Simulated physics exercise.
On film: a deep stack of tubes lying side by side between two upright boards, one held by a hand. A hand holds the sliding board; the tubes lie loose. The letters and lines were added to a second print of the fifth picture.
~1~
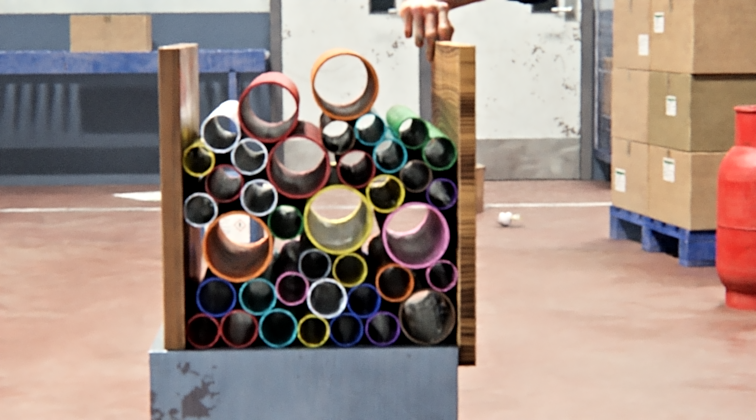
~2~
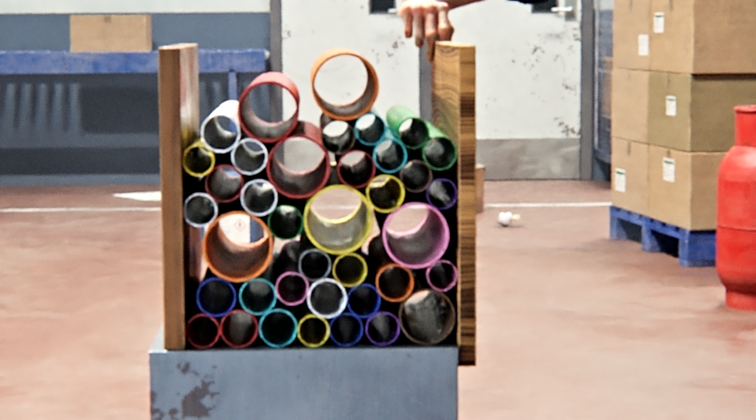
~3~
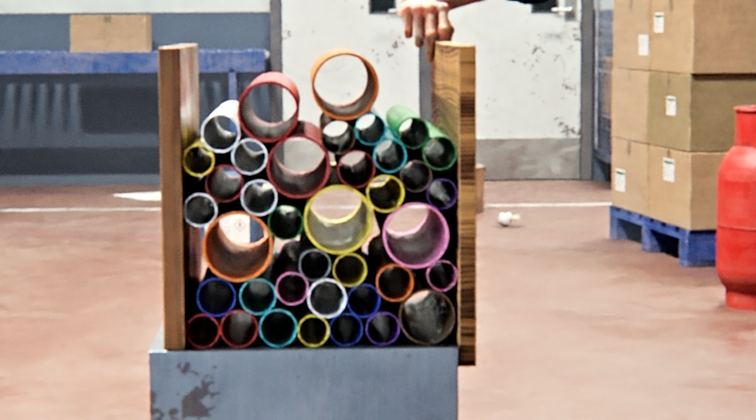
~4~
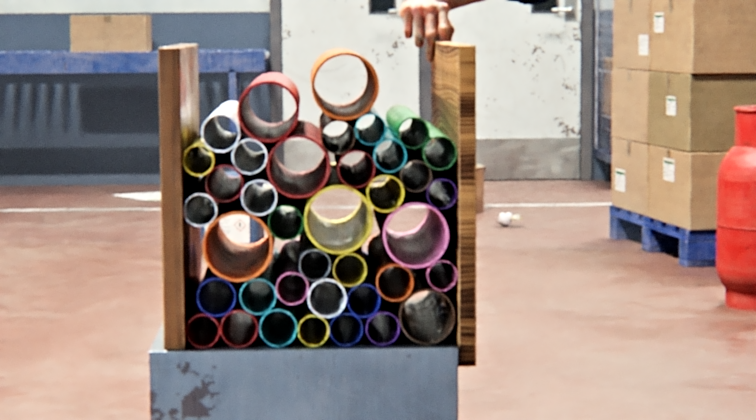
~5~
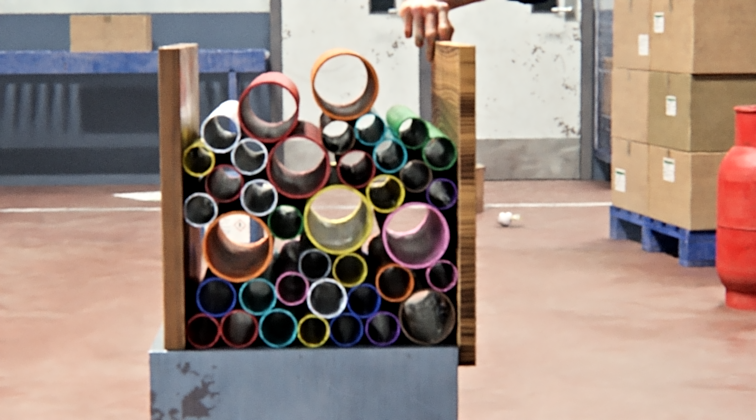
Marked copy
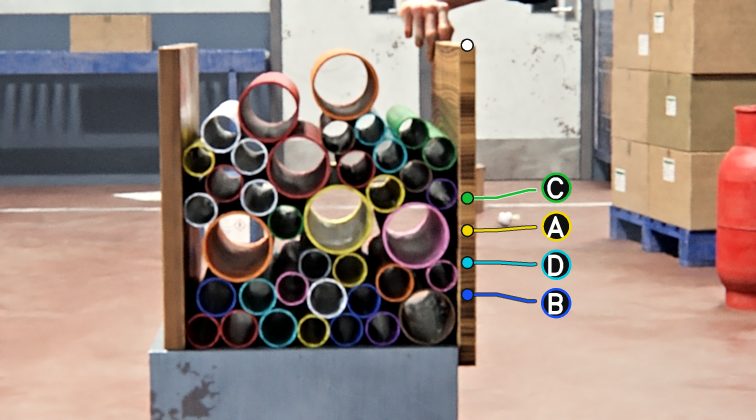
A hand resting on top of the right wooden board beside a stack of loose, colourful tubes, with nothing visibly moving.
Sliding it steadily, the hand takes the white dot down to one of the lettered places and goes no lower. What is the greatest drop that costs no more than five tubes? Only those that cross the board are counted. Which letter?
The lowest mark that will do is C.
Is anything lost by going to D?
At D: Yes.
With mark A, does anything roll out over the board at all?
At A: Yes.
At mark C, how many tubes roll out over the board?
With C, two.
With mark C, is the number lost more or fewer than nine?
At C, fewer than nine.
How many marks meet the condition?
One of them.
On the marked copy, A at (467, 230); B at (467, 295); C at (467, 198); D at (467, 263); the white dot at (467, 46).
With C. Early on, top of the board (458, 113).
Further on, top of the board (458, 188).
At the end, top of the board (458, 198), two out over the board.
As for the rest, A more than five out over the board; B more than five out over the board; D more than five out over the board.
